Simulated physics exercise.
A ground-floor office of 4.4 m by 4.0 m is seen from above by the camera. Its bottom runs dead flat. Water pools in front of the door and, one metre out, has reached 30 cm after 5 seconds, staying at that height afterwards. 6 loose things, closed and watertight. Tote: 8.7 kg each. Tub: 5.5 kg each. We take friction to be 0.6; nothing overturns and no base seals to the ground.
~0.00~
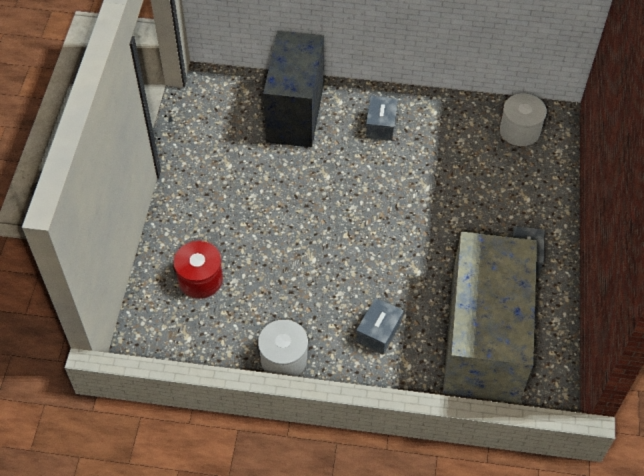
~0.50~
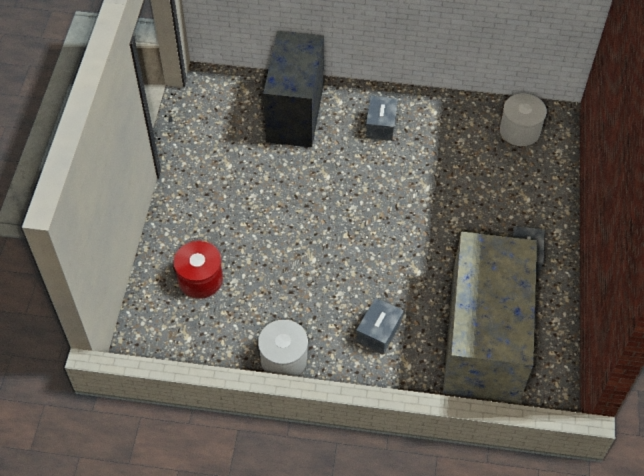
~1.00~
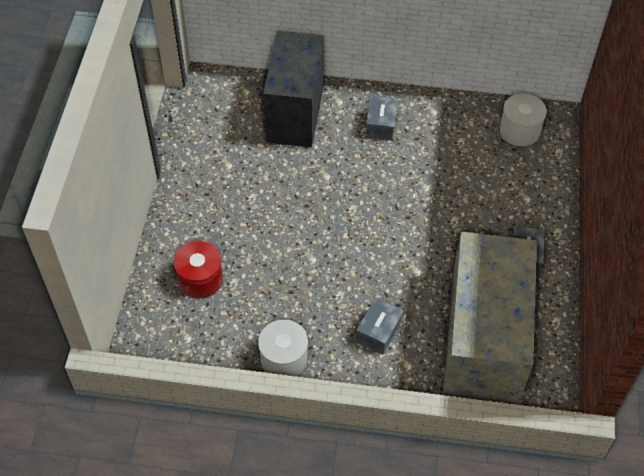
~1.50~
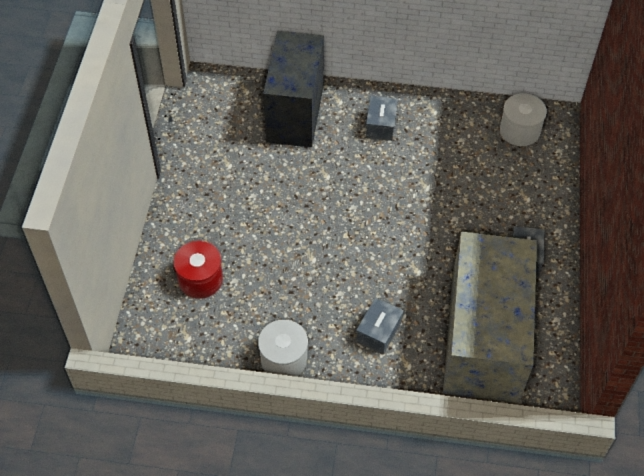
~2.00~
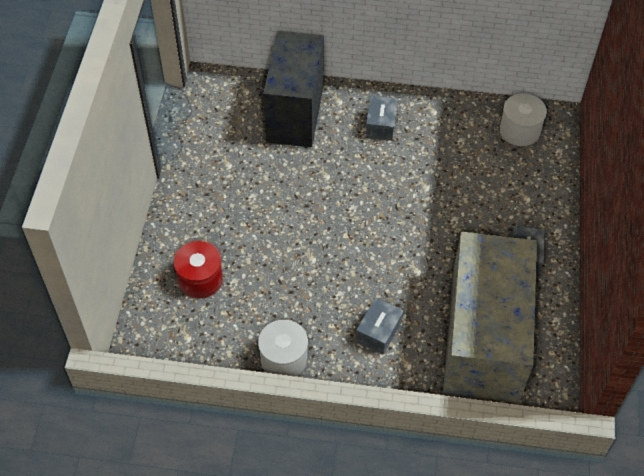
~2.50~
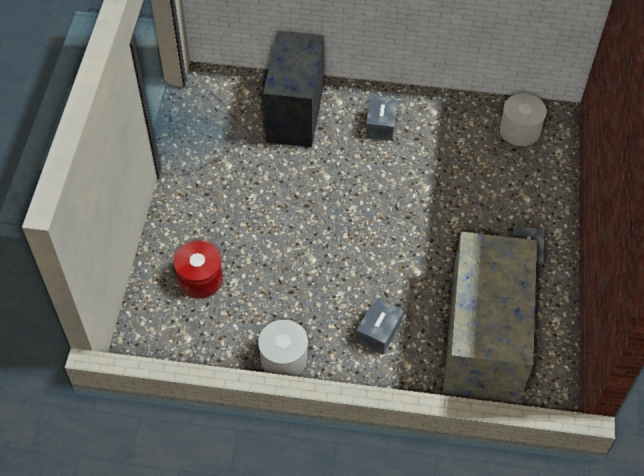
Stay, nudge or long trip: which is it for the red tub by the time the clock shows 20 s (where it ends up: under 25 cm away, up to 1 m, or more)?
It ends up a bit off.
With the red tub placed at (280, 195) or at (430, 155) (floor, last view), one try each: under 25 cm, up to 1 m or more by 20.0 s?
In that order: It goes a long way; it shifts a modest distance.
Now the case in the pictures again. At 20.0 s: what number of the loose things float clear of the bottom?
The number is 6.
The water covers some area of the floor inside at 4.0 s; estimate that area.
4.5 m2.
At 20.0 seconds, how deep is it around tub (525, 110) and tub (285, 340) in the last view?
Roughly 21 and 18 cm.
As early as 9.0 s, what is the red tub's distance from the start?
By that time, close to 10 cm.
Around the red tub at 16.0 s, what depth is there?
Roughly 12 cm deep.
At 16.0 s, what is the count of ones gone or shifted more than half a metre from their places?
5.
After 4.0 s the red tub is near (197, 260), 0.0 m from its start, aground; 0 afloat.
After 9.0 s the red tub is near (192, 266), 0.1 m from its start, aground; 4 afloat.
After 16.0 s the red tub is near (212, 246), 0.2 m from its start, afloat; 6 afloat.
After 20.0 s the red tub is near (235, 225), 0.5 m from its start, afloat; 6 afloat.
